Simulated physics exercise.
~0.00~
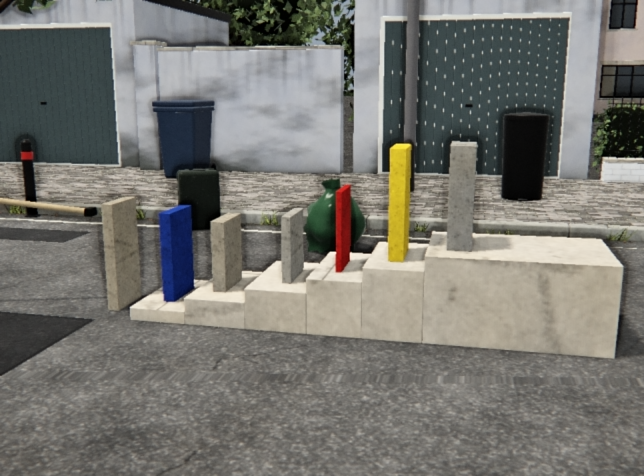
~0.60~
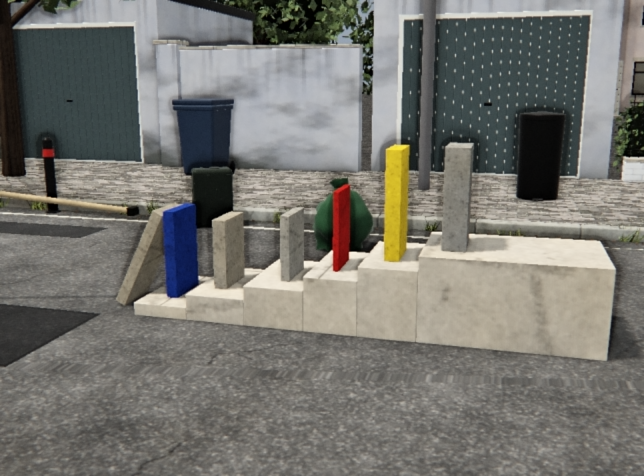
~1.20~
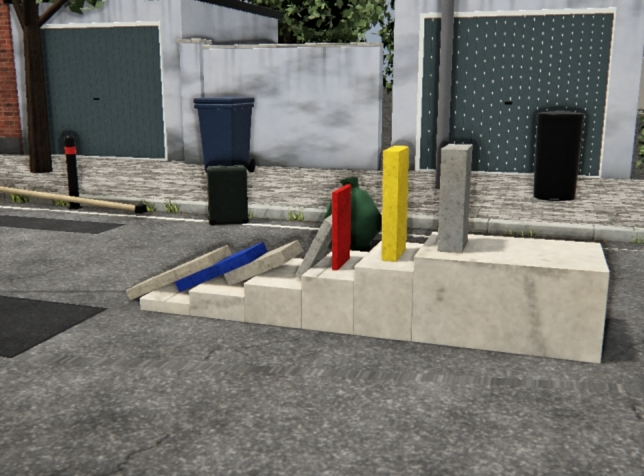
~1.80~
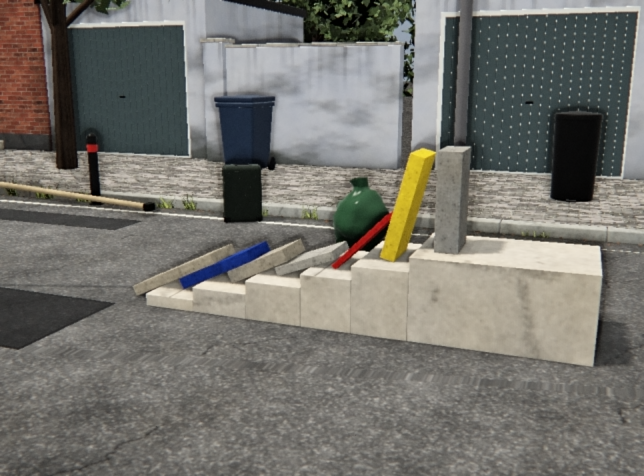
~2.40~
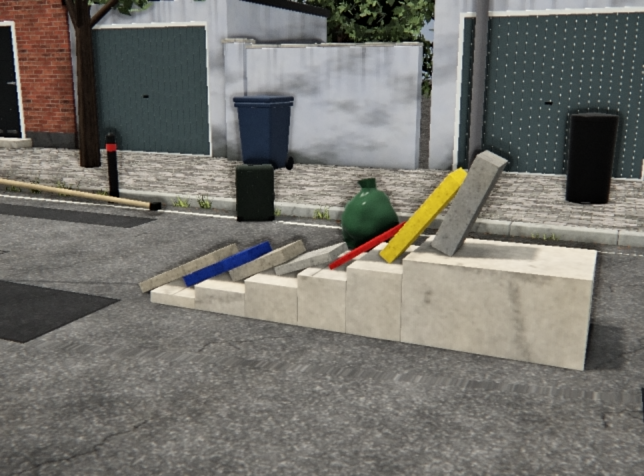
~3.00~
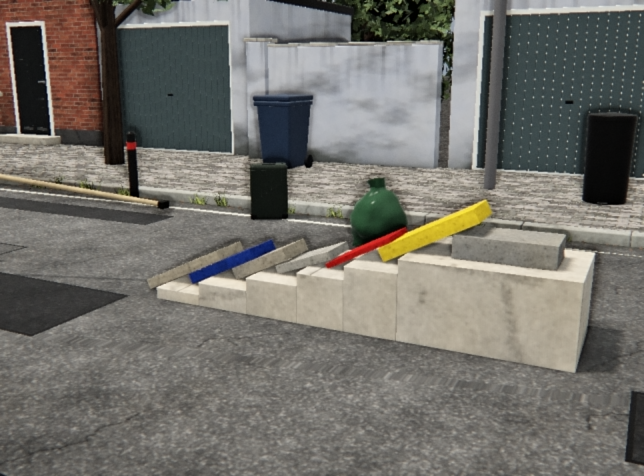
Seven upright slabs on low steps topple rightward one after another until none stands.
